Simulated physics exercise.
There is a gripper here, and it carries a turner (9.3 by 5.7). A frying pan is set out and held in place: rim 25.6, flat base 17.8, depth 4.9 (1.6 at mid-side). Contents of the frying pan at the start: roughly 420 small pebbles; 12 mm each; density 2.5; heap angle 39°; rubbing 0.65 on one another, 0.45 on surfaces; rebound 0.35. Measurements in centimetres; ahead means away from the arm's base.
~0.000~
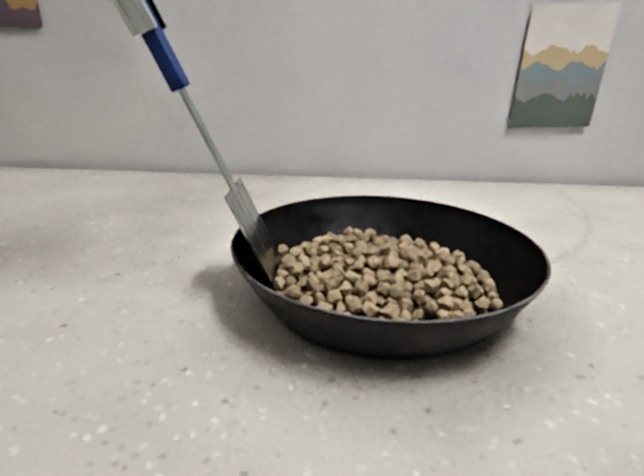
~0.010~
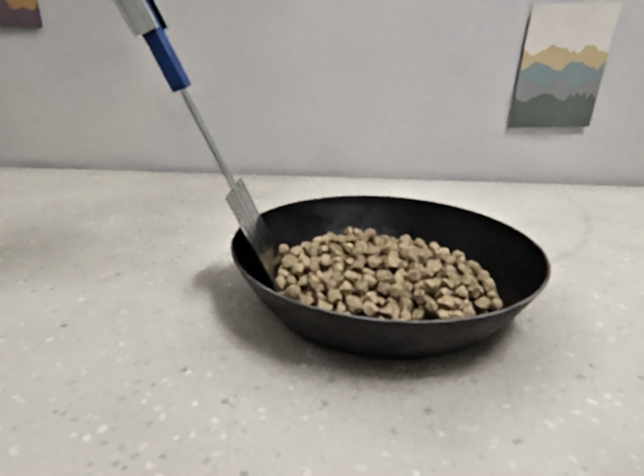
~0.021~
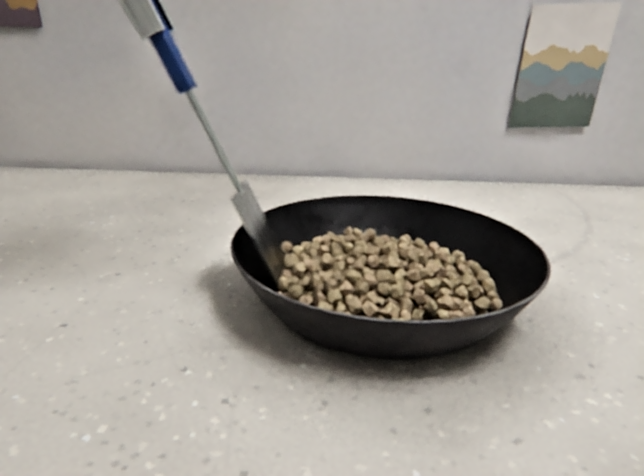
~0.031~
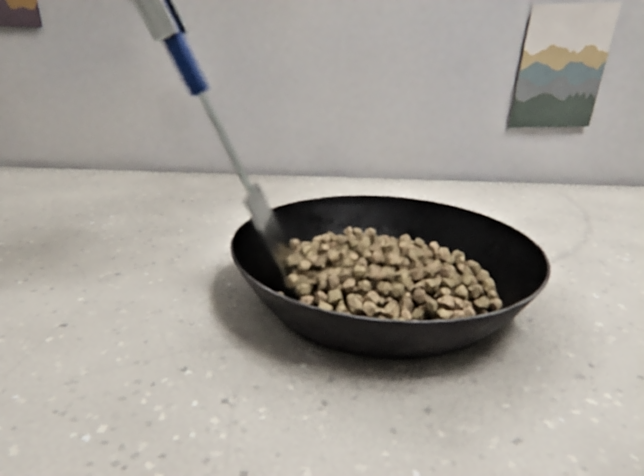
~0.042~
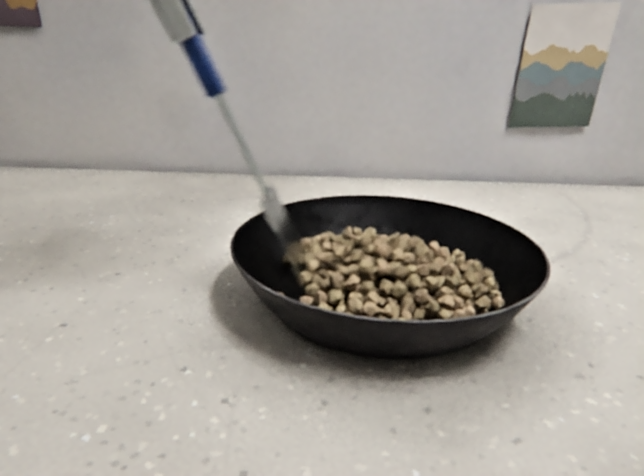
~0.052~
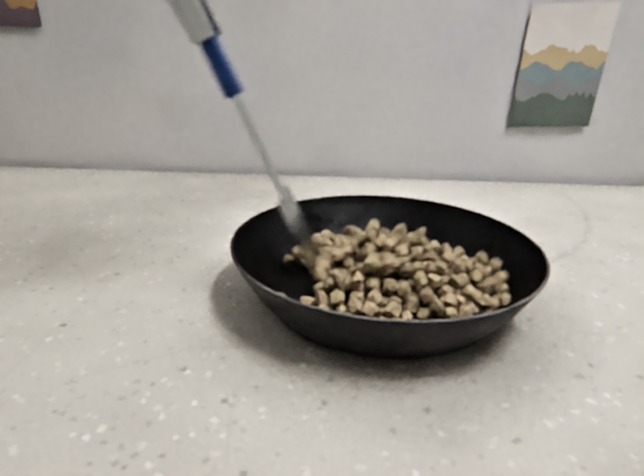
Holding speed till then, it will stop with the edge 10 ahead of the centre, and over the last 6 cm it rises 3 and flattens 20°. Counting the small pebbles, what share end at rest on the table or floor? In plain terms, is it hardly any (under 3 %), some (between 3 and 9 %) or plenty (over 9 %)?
Plenty - over 9 %.
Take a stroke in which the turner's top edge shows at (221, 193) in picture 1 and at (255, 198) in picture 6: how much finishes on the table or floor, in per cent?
Around 20 per cent finishes there.
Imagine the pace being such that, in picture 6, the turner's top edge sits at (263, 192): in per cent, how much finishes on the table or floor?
Estimate: Close to 25 %.
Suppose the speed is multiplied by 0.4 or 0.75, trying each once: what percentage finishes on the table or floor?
I'd expect close to 20 and then close to 25 percent.
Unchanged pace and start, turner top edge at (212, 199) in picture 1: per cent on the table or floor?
Around 25 percent ends up on the table or floor.
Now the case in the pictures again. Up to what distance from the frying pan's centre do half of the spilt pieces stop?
Roughly 32 cm from the middle.
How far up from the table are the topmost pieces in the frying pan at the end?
Top of the heap: Roughly 5.5 cm above the table top.
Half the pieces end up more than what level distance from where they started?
Some 5 cm.
By 0.09 s, sloping 65°, highest piece 7 above the table; 419 in the frying pan.
By 0.13 s, sloping 61°, highest piece 9 above the table; 414 in the frying pan, 5 on the blade or in flight.
By 0.35 s, sloping 45°, highest piece 18 above the table; 300 in the frying pan, 37 on the table or floor, 82 on the blade or in flight.
By 1.40 s, sloping 45°, highest piece 6 above the table; 300 in the frying pan, 119 on the table or floor.
Final count, 300 in the frying pan, 119 on the table or floor. That is 28 % on the table or floor.
